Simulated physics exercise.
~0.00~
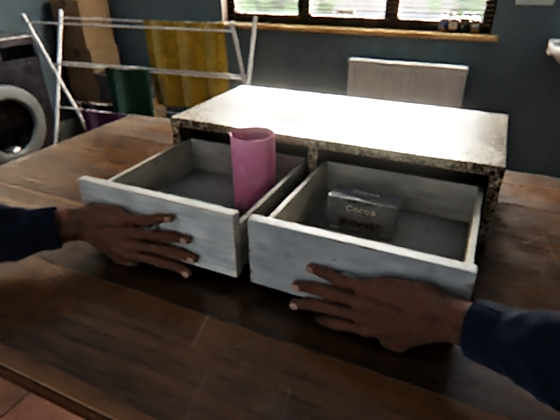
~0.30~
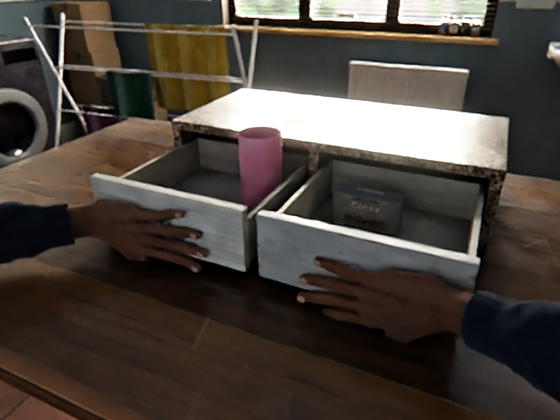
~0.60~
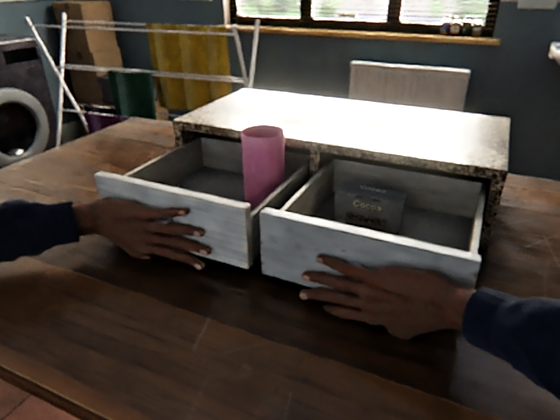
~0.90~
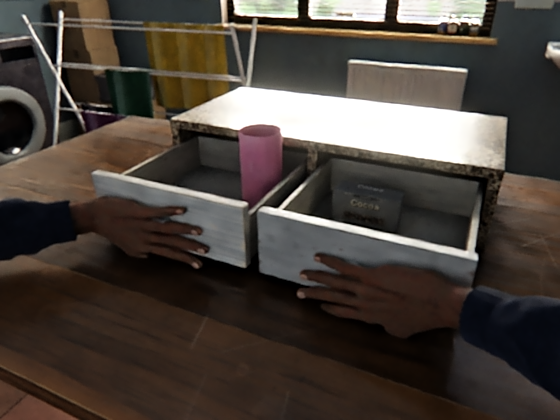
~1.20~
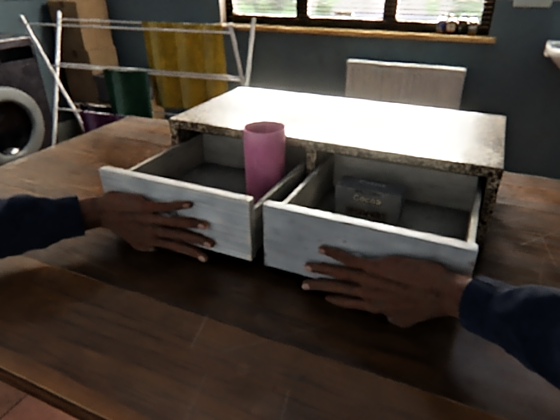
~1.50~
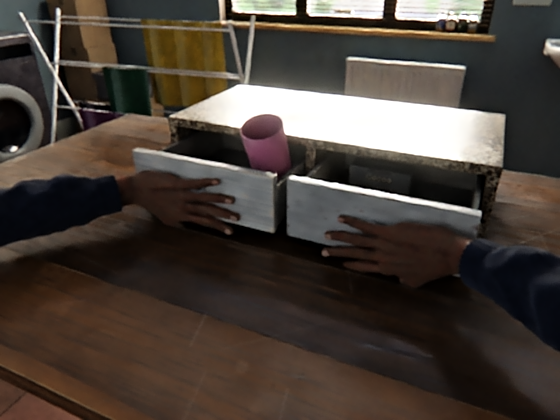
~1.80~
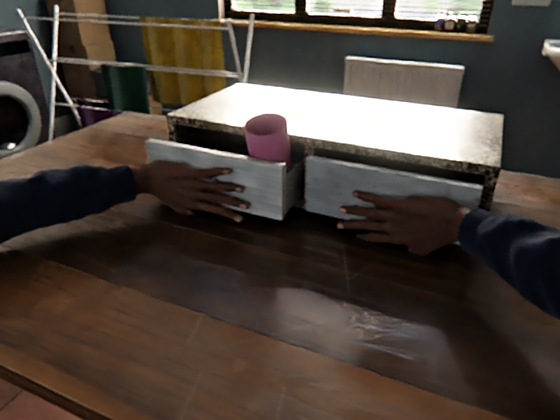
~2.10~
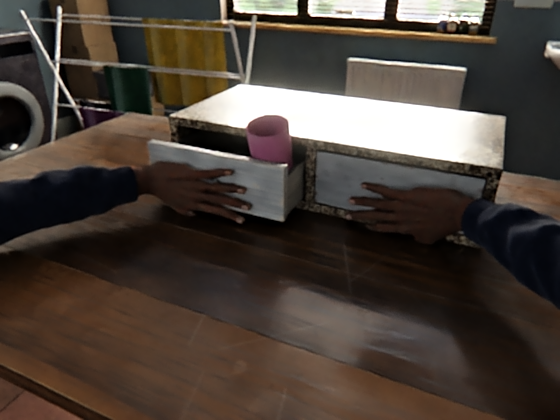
Two drawers being pushed in by two hands, the right one shutting flush while the left stays ajar with a leaning pink beaker.
